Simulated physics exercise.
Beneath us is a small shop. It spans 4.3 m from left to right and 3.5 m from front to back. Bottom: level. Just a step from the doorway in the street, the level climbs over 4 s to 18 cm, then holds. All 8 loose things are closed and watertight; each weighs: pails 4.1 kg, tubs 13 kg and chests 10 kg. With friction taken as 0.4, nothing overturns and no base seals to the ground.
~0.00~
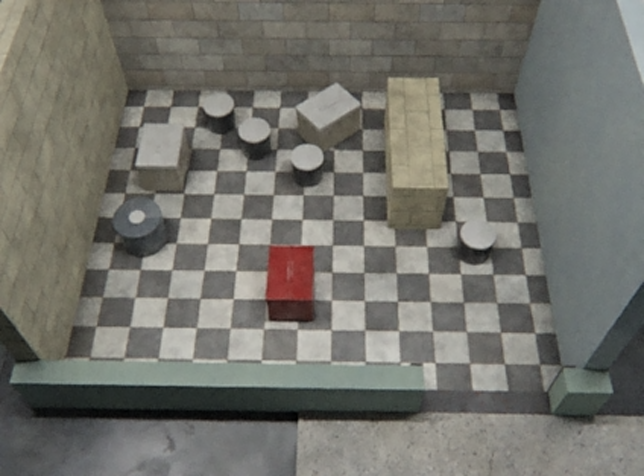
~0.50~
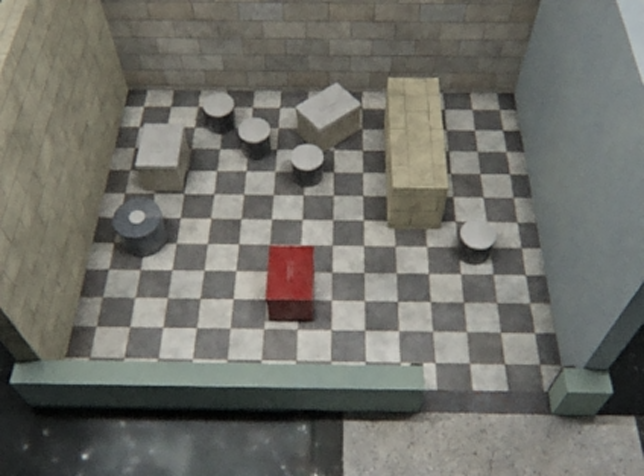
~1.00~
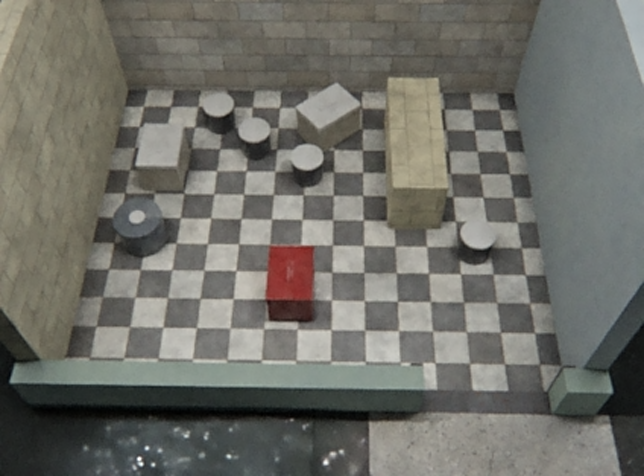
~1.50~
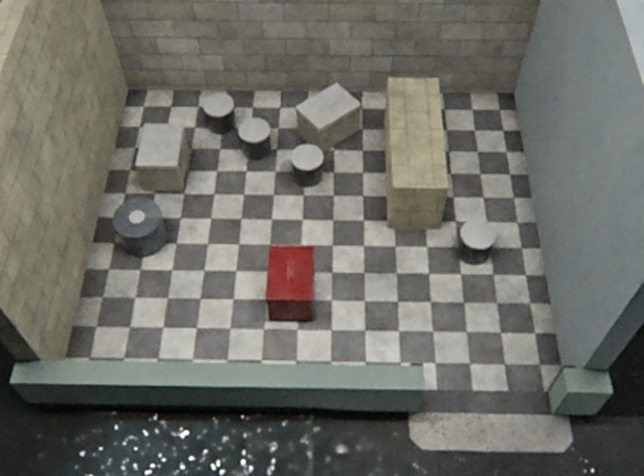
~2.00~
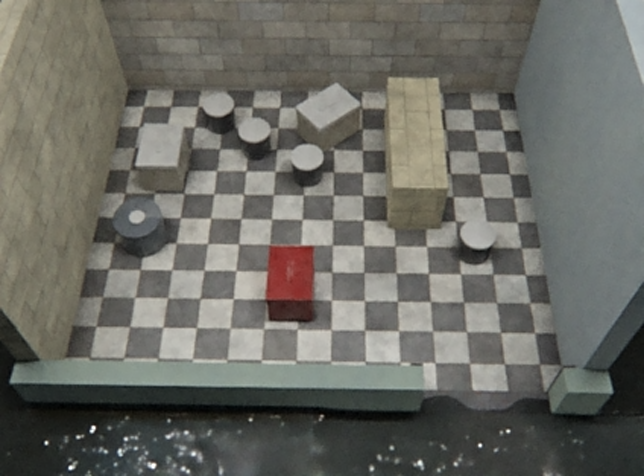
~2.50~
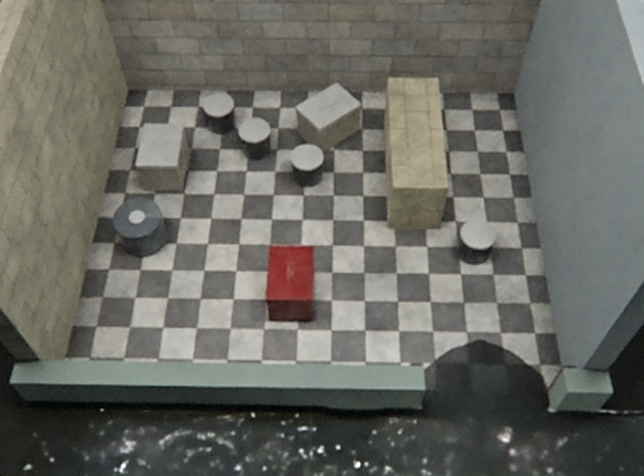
Dark water spreads across the street, then begins entering the checkered shop through the doorway.
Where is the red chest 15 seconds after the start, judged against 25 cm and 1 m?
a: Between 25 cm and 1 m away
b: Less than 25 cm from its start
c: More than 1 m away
a.
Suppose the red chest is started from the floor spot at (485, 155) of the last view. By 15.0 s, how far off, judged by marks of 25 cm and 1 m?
What happens is it creeps a short distance.
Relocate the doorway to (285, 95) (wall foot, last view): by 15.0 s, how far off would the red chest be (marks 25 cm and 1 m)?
Note: Red chest displaced a long way.
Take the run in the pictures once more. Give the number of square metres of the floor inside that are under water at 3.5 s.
Close to 2.0 m2, I'd say.
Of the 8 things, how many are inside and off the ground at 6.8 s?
I count 1.
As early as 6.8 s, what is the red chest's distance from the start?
Displacement by then near 0 cm.
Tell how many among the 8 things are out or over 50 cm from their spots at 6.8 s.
It comes to 1.
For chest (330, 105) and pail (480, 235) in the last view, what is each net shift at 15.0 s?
First 200 cm, then 350 cm.
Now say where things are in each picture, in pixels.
In the first frame, the red chest at (290, 272) rests on the ground; water covers 0.0 m2; 0 of 8 have shifted.
In the second frame, the red chest at (290, 272) rests on the ground; 0.0 m2 under water; 0 of 8 have shifted.
In the third frame, the red chest at (290, 272), on the bottom; water covers 0.0 m2; 0 of 8 have shifted.
In the fourth frame, the red chest at (290, 272), on the bottom; 0.0 m2 under water; 0 of 8 have shifted.
In the fifth frame, the red chest at (290, 272), on the bottom; 0.0 m2 under water; 0 of 8 have shifted.
In the sixth frame, the red chest at (290, 272), on the bottom; 0.3 m2 under water; 0 of 8 have shifted.
After 3.5 s the red chest is near (290, 272), 0.0 m from its start, aground; 0 afloat.
After 6.8 s the red chest is near (290, 272), 0.0 m from its start, aground; 1 afloat.
After 11.0 s the red chest is near (290, 272), 0.0 m from its start, aground; 6 afloat.
After 15.0 s the red chest is near (212, 252), 0.7 m from its start, afloat; 8 afloat.
